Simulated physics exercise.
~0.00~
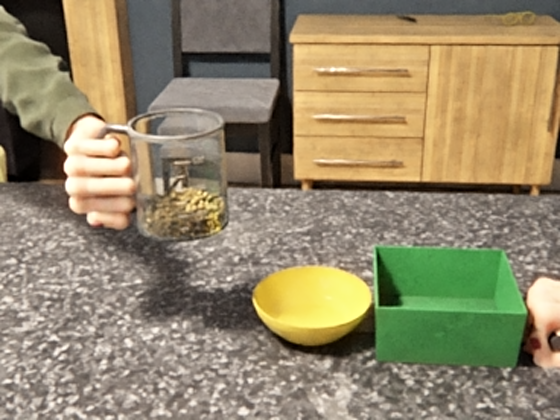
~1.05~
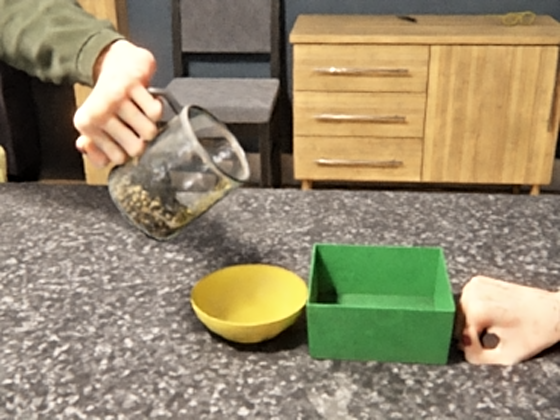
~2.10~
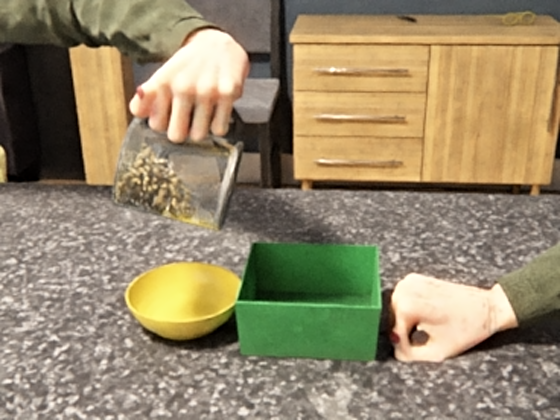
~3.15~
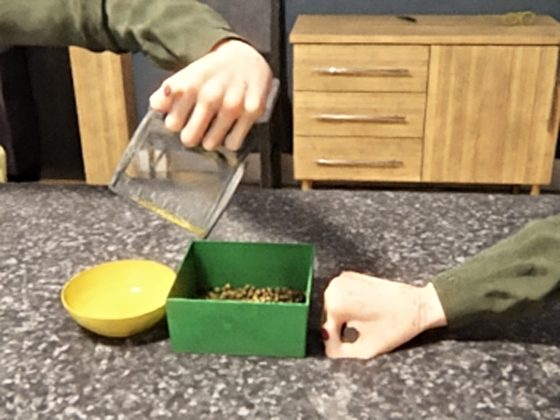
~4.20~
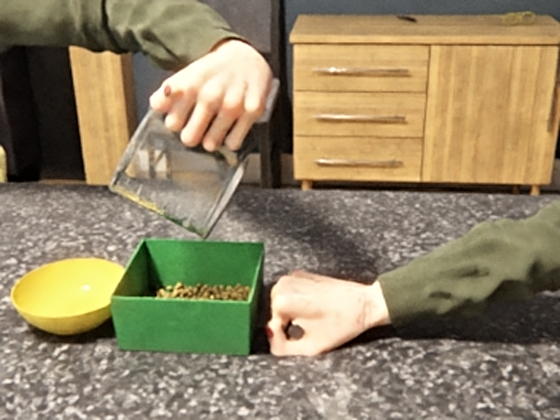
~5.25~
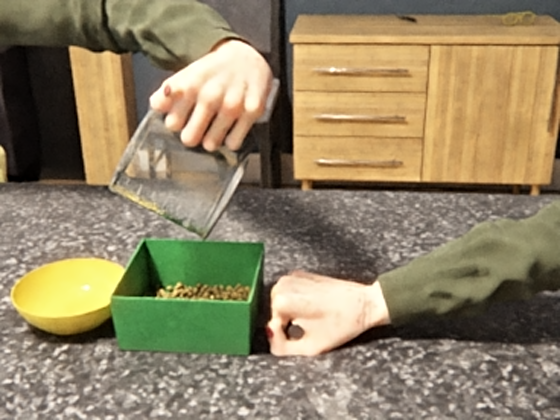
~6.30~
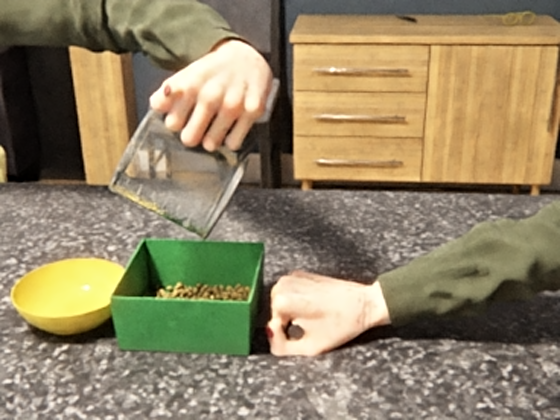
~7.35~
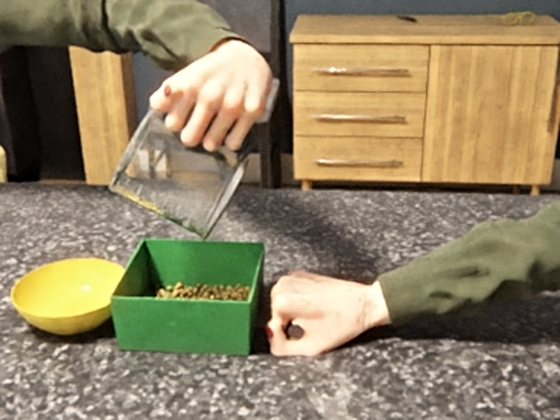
On a speckled dark tabletop, with a wooden cabinet and a chair behind, one hand holds up a clear jug partly filled with lentils. A yellow bowl and a green tin sit side by side to the right, and another hand at the tin's right side moves along with them as they slide left together. Meanwhile the jug tips steadily over to the right. As the bowl passes, the lentils pour into the green tin. The dishes slide a little farther and stop, with the lentils lying in the tin, the yellow bowl empty, and the jug held tilted above.
